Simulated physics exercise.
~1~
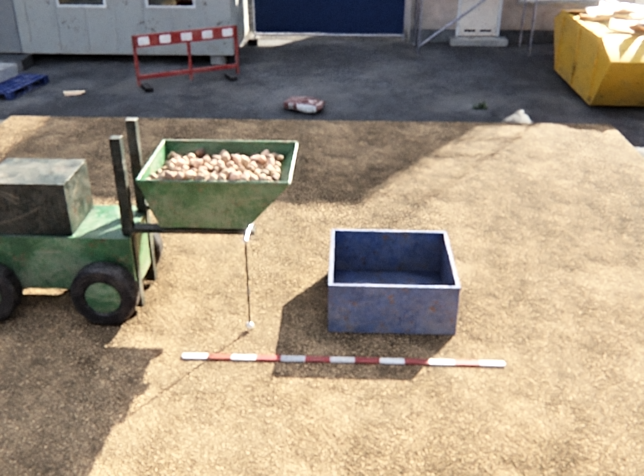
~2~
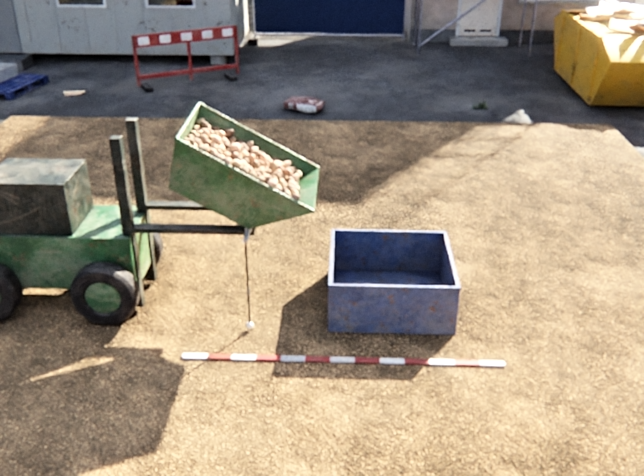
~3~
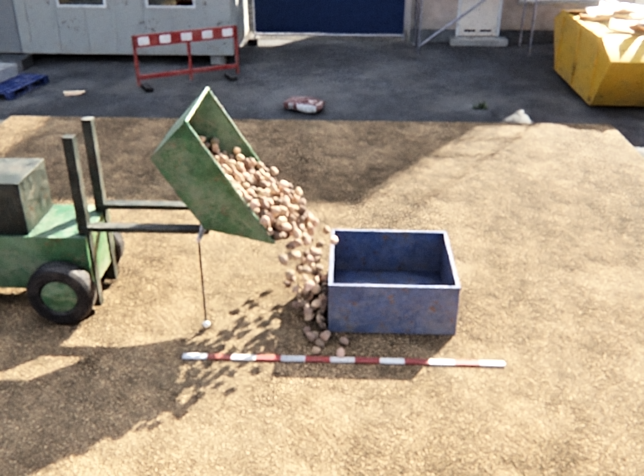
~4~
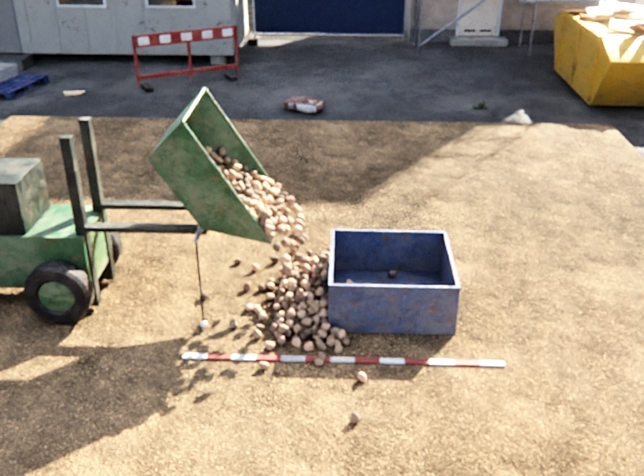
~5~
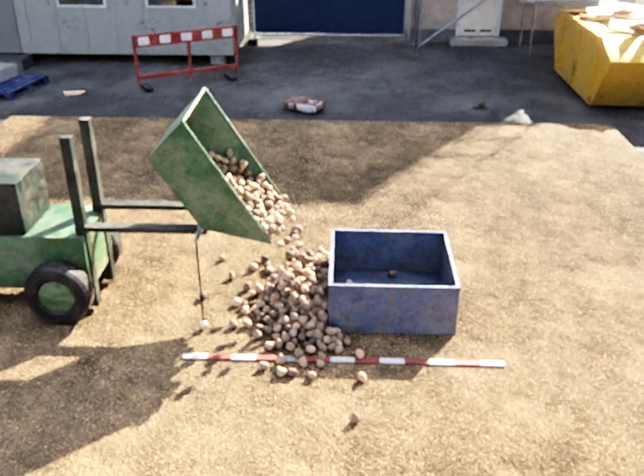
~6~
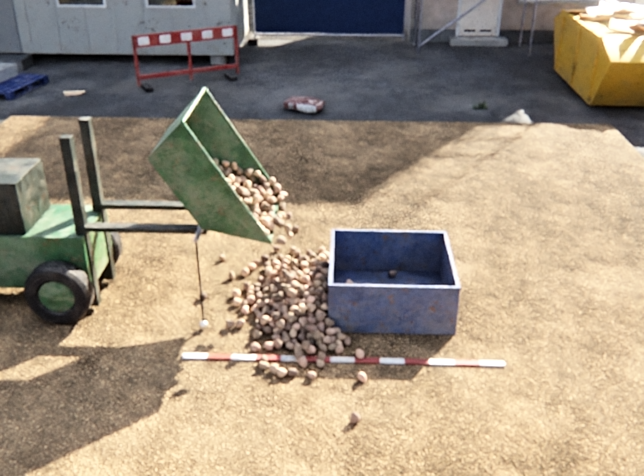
On a sunlit gravel yard, a green forklift at the left holds up a green skip full of rounded stones, with a blue bin standing to its right beside a red and white rod. The skip tips toward the bin, and the stones slide to its lower edge. As it tilts more steeply, the forklift draws back to the left, and the stones pour down short of the bin. They pile up against its near side, a few rolling out past the rod. The skip ends steeply tilted with many stones still inside, while the bin stays almost empty.
